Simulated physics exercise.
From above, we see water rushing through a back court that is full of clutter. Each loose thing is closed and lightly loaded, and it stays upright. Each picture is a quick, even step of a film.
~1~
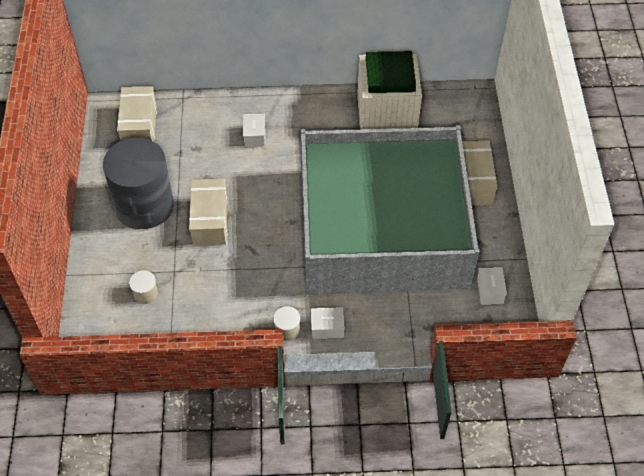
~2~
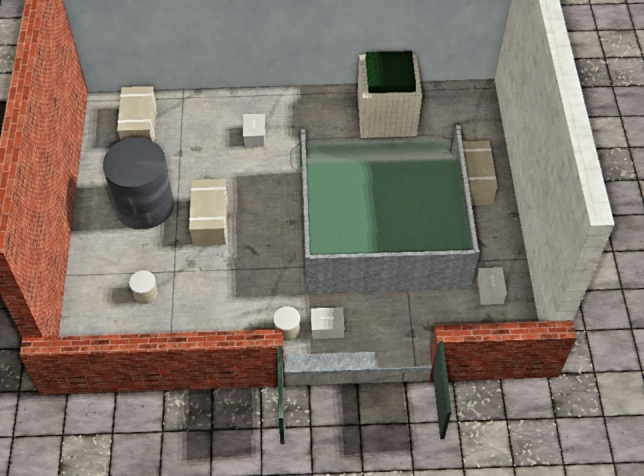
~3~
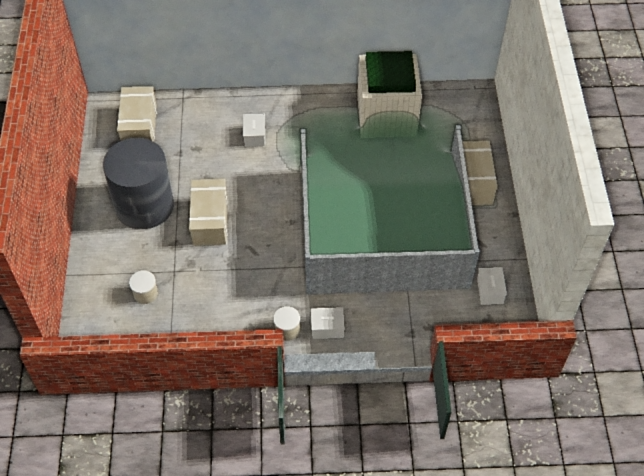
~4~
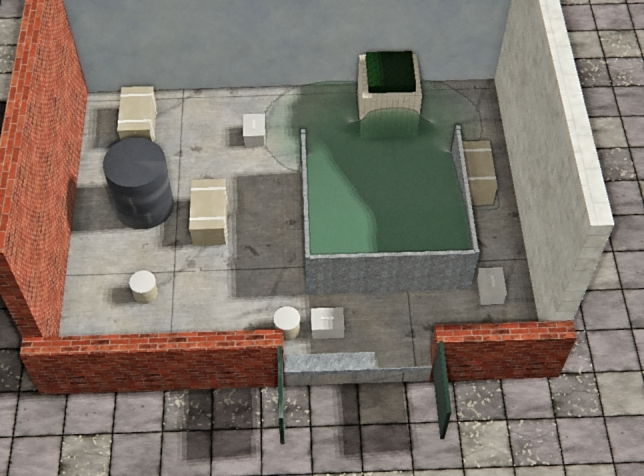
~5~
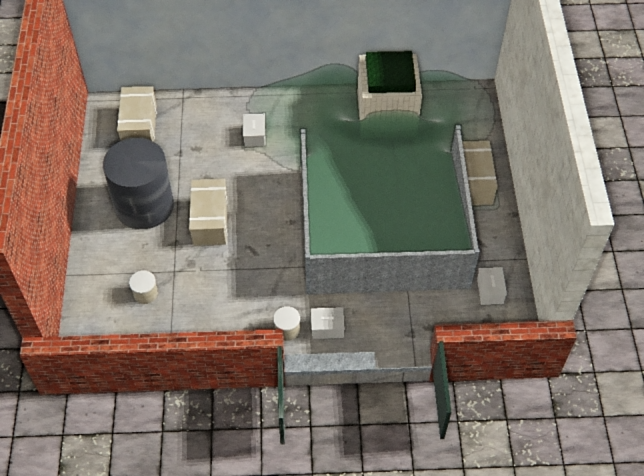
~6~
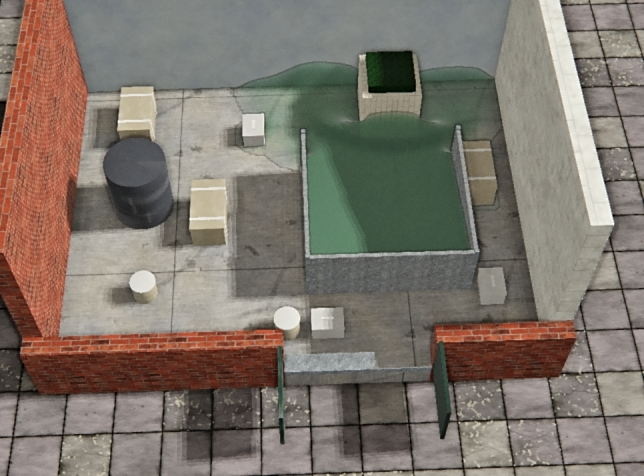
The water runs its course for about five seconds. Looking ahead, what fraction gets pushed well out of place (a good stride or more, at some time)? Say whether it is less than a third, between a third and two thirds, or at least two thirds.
It is between a third and two thirds.
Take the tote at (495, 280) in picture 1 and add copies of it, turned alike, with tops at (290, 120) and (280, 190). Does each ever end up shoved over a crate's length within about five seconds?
Travels that far, then falls short.
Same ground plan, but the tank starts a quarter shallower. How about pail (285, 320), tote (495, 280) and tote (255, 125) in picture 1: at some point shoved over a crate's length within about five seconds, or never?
Note, in sequence: Within that / past that mark / past that mark.
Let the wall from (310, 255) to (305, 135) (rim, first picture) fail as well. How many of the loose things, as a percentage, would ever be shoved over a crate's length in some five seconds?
It comes to roughly 80 %.
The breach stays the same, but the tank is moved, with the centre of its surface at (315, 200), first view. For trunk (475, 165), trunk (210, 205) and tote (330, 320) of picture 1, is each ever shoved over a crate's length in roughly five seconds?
Result per object - went far, stayed close, stayed close.
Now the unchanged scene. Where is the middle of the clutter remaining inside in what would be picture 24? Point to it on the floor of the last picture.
The average lies close to (266, 267).
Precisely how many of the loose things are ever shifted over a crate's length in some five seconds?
5.
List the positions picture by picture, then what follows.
In the first frame, a tote at (254, 125), on the bottom; a trunk at (477, 164), on the bottom; 0 of 8 have shifted.
In the second frame, a tote at (254, 125), on the bottom; a trunk at (477, 164), on the bottom; 0 of 8 have shifted.
In the third frame, a tote at (254, 125) rests on the ground; a trunk at (477, 164), on the bottom; 0 of 8 have shifted.
In the fourth frame, a tote at (254, 125) rests on the ground; a trunk at (477, 164) rests on the ground; 0 of 8 have shifted.
In the fifth frame, a tote at (254, 125) rests on the ground; a trunk at (477, 164), on the bottom; 0 of 8 have shifted.
In the sixth frame, a tote at (253, 125) rests on the ground; a trunk at (477, 164), on the bottom; 0 of 8 have shifted.
A moment on, 0 of 8 are well off their spots; 0 afloat.
Next, 2 of 8 are well off their spots; 1 afloat.
Later, 4 of 8 are well off their spots; 4 afloat.
In the end, 5 of 8 are well off their spots, and 5 have been at some point; 5 afloat.
